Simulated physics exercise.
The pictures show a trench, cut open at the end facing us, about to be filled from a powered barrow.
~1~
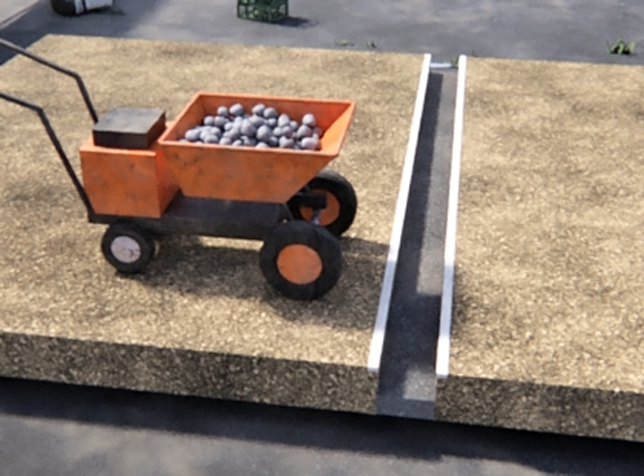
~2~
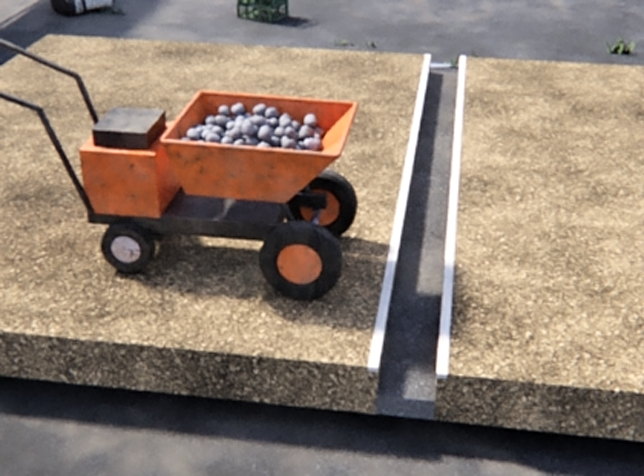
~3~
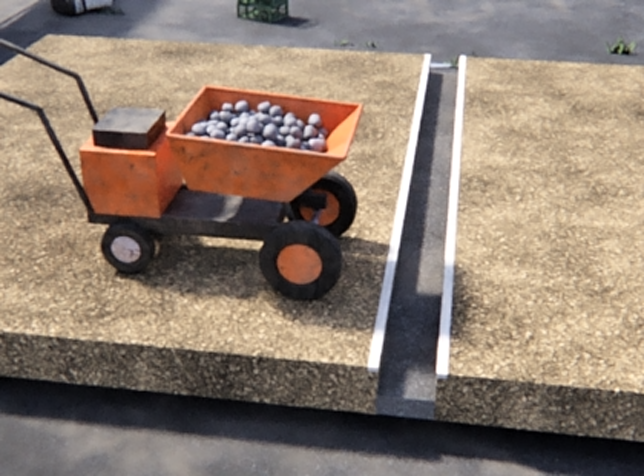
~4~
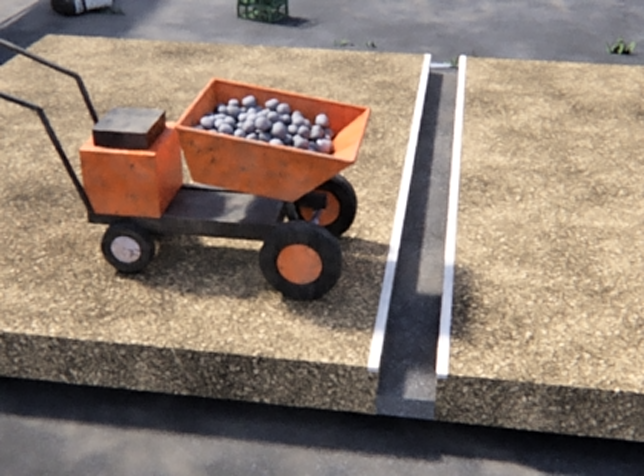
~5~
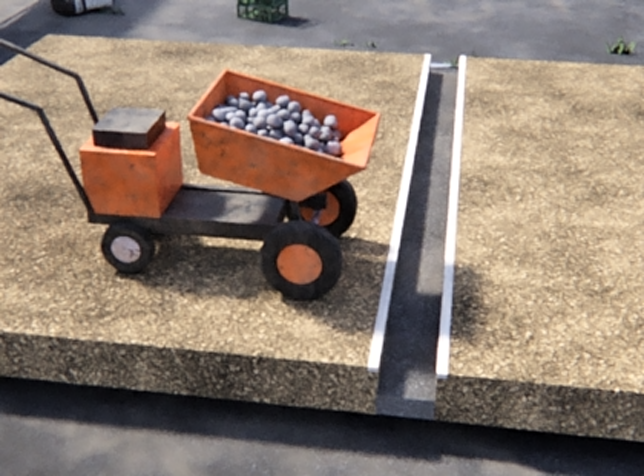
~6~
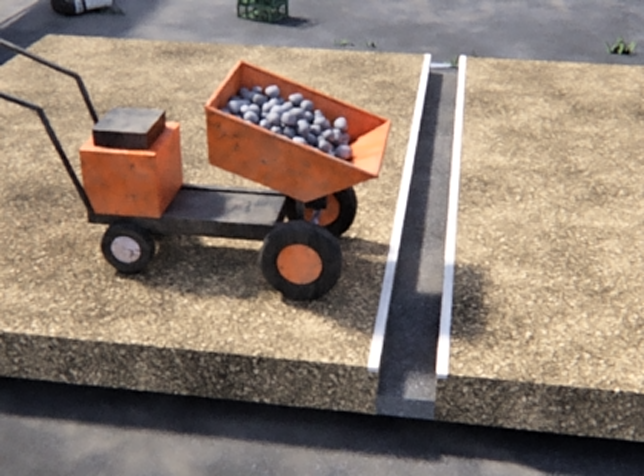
Orange skip full of round grey cobbles tilting gradually forward to the right on a stationary barrow beside a narrow trench.
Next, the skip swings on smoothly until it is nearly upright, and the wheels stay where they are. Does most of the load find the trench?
Between the edges lies under half of the load.
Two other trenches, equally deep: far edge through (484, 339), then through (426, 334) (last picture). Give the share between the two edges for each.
The first gives 70 %, the second 10 %.
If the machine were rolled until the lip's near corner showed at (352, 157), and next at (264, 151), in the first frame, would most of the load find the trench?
In turn: Below a half; more than half.
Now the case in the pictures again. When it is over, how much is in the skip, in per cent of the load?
Some 0 per cent.
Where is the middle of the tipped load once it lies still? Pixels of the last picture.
Around (479, 275).
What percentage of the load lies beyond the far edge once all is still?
Close to 75 per cent.
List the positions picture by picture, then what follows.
Lip of the skip at (336, 155), level; top of the load at (252, 133), round cobbles; first edge of the trench at (379, 330); far edge at (445, 336), the trench under half as wide as the skip, and about half as deep as wide, in the first frame.
Lip of the skip at (338, 156), level; top of the load at (253, 133), in the second frame.
Lip of the skip at (344, 158), tipped barely; top of the load at (240, 131), in the third frame.
Lip of the skip at (353, 162), tipped a little; top of the load at (242, 129), in the fourth frame.
Lip of the skip at (364, 168), tipped a little; top of the load at (252, 123), in the fifth frame.
Lip of the skip at (376, 176), tipped clearly; top of the load at (254, 112); first edge of the trench at (379, 330); far edge at (445, 336), in the sixth frame.
Soon after the last picture, skip tipped steeply; all in the skip.
A little later, skip tipped right over; about two thirds in the skip; a stray few in or heaped over the trench; about a quarter beyond it; a small part falling.
Later still, skip tipped right over; a small part in the skip; about a quarter in or heaped over the trench; most beyond it.
By the end, skip tipped right over; about a quarter in or heaped over the trench; most beyond it.
